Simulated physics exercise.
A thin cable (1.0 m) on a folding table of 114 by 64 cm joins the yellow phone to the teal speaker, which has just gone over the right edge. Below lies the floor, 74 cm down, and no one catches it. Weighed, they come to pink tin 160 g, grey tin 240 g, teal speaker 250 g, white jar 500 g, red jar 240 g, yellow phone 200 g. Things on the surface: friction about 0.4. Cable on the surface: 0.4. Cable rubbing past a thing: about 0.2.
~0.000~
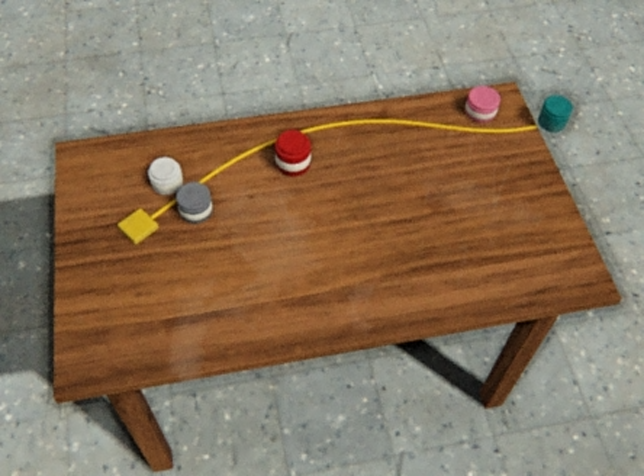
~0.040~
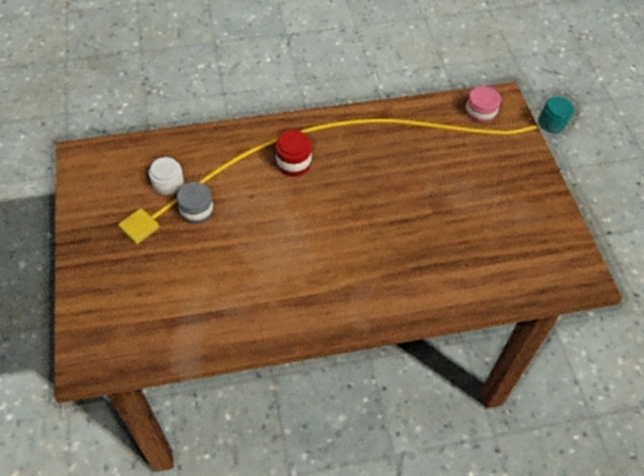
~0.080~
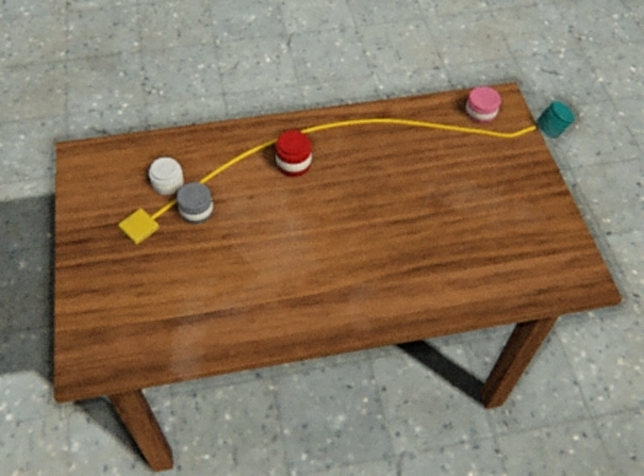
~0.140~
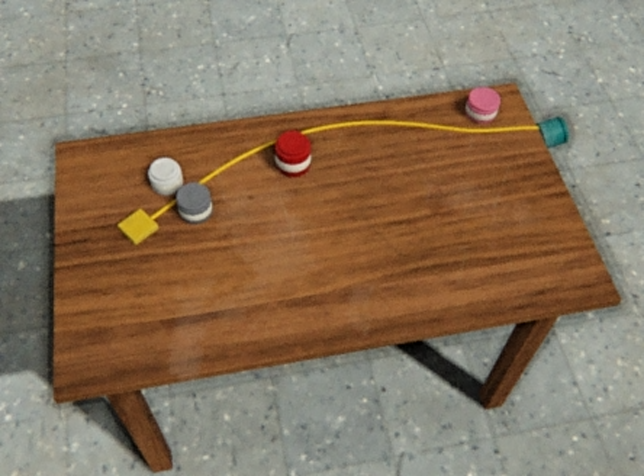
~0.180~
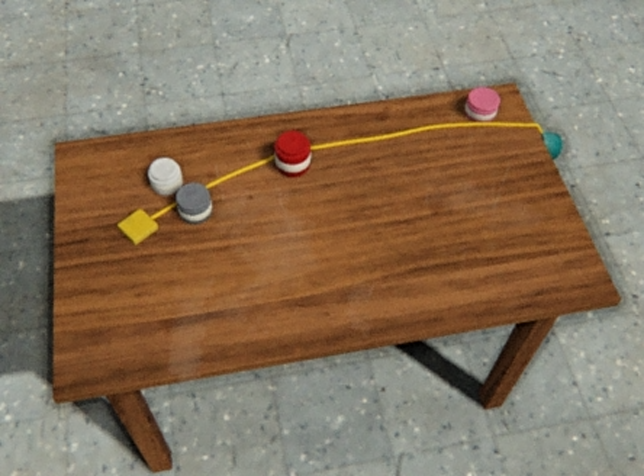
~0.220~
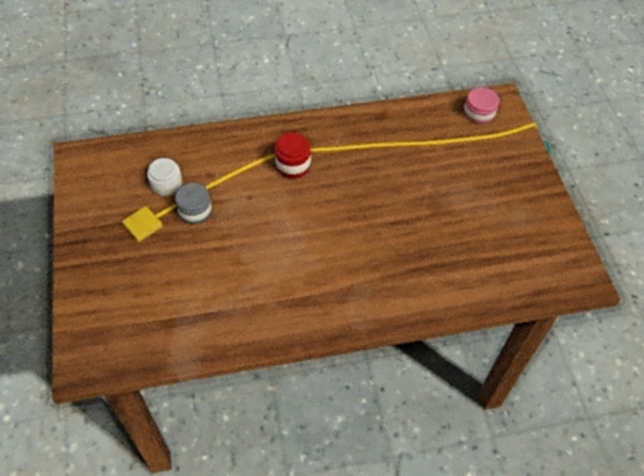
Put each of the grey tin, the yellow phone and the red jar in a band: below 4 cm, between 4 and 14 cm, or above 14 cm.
One by one: The grey tin's displacement will be small; the yellow phone's displacement will be medium; the red jar's displacement will be small.
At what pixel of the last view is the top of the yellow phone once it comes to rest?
(164, 207).
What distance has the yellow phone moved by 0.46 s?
I'd put the yellow phone at some 6 cm.
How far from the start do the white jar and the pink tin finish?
Net shift - white jar 0 cm, pink tin 0 cm.
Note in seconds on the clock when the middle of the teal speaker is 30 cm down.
Reply: Never.
At 0.5 s, the cable's tail end at (178, 206); yellow phone 7 cm off its start, teal speaker over the edge.
At 0.7 s, the cable's tail end at (180, 205); yellow phone 7 cm off its start, red jar 1 cm off its start, teal speaker over the edge.
At 1.0 s, the cable's tail end at (180, 205); yellow phone 7 cm off its start at (164, 207), red jar 1 cm off its start at (294, 145), teal speaker over the edge.
At 1.2 s, the cable's tail end at (180, 205); yellow phone 7 cm off its start, red jar 1 cm off its start, teal speaker over the edge.
At 2.4 s, the cable's tail end at (180, 205); yellow phone 7 cm off its start at (164, 207), red jar 1 cm off its start at (294, 145), grey tin 1 cm off its start at (196, 195), teal speaker over the edge.
